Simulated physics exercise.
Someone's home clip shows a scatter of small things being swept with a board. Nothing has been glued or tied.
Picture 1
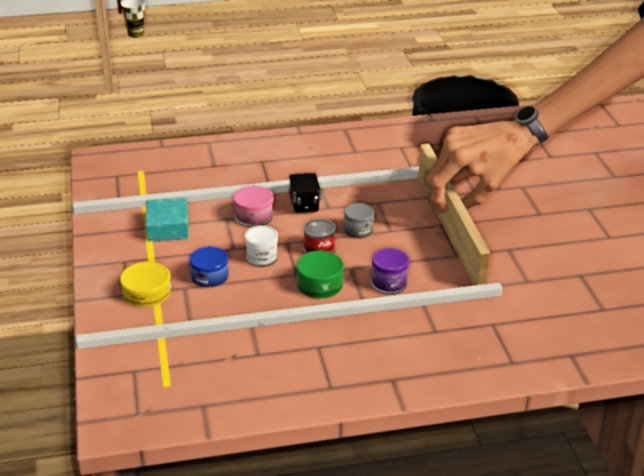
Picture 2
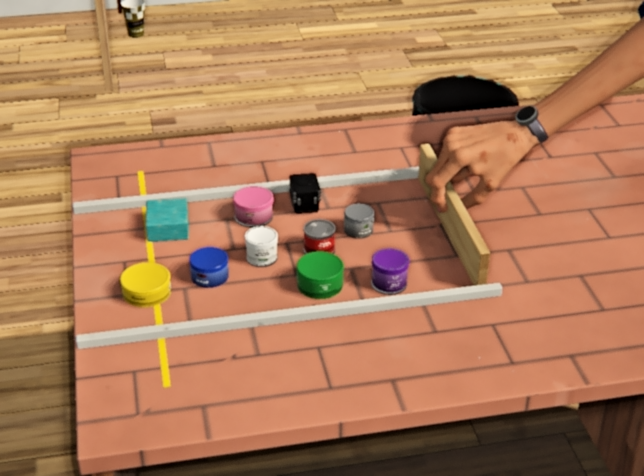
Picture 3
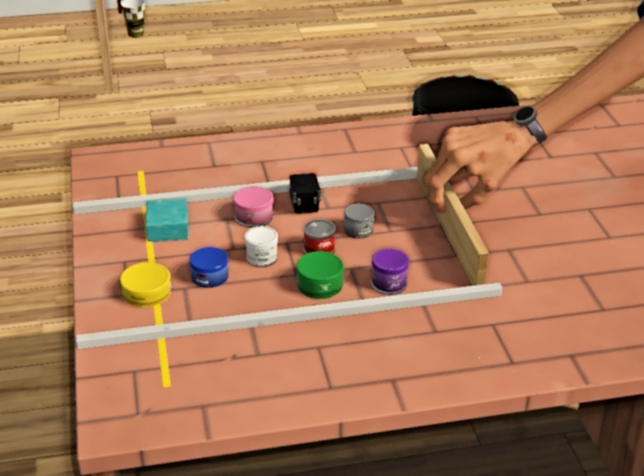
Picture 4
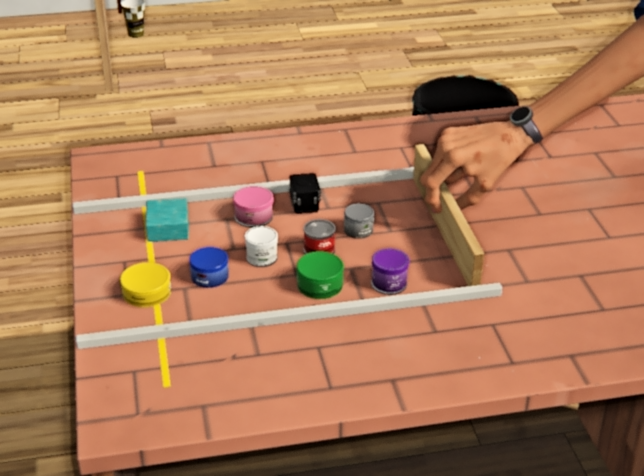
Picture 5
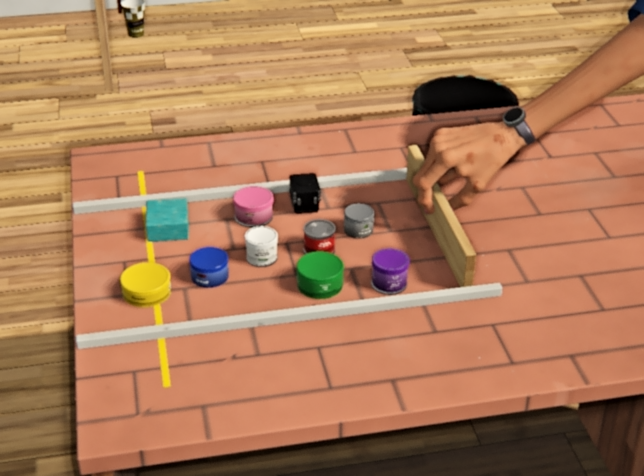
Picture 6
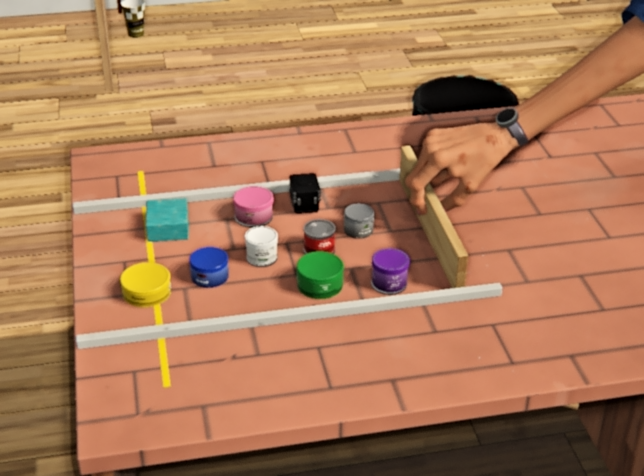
A hand wearing a dark watch slides a wooden board slowly and slightly left between two pale rails on a brick-patterned tabletop, seen from above at an angle over a wood-plank floor. Left of the board sit purple, green, grey, red, white, blue and pink tubs and a black block, with a turquoise block and yellow tub at the yellow tape. The small things stay still, and the camera does not move.
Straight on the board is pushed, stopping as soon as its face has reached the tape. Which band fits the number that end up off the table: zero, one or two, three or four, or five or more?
The band is one or two.
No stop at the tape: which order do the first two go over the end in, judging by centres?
The order is the turquoise block, then the yellow tub.
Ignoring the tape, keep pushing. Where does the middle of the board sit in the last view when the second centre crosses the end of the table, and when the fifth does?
Its centre point is roughly (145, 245) and later (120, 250).
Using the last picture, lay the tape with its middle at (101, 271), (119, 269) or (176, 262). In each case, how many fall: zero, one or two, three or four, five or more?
Spot one gives five or more, spot two 3 or 4, spot three no fall at all.
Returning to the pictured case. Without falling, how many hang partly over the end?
Overhang count: 1.
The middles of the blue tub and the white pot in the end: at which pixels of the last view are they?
First (105, 270), then (108, 247).
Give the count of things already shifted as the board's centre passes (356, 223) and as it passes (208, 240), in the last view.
At the first place 3, at the second 10.
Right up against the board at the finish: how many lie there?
Contact count: 5.
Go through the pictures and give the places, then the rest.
The first frame shows yellow tub (146, 284); turquoise block (167, 220); blue tub (209, 267); board (451, 212); tape (152, 265).
The second frame shows turquoise block (167, 220); pink pot (253, 207).
The third frame shows blue tub (209, 268); purple pot (390, 271).
The fourth frame shows yellow tub (146, 285); white pot (262, 247).
The fifth frame shows turquoise block (167, 220); grey tub (359, 221).
The sixth frame shows yellow tub (146, 285); turquoise block (167, 220); blue tub (209, 268); board (431, 215); tape (152, 265).
Soon after, none off yet; yellow tub at rest near (146, 285); turquoise block at rest near (167, 220); blue tub at rest near (209, 268).
In the end, the number that fall off is one or two; gone, turquoise block.
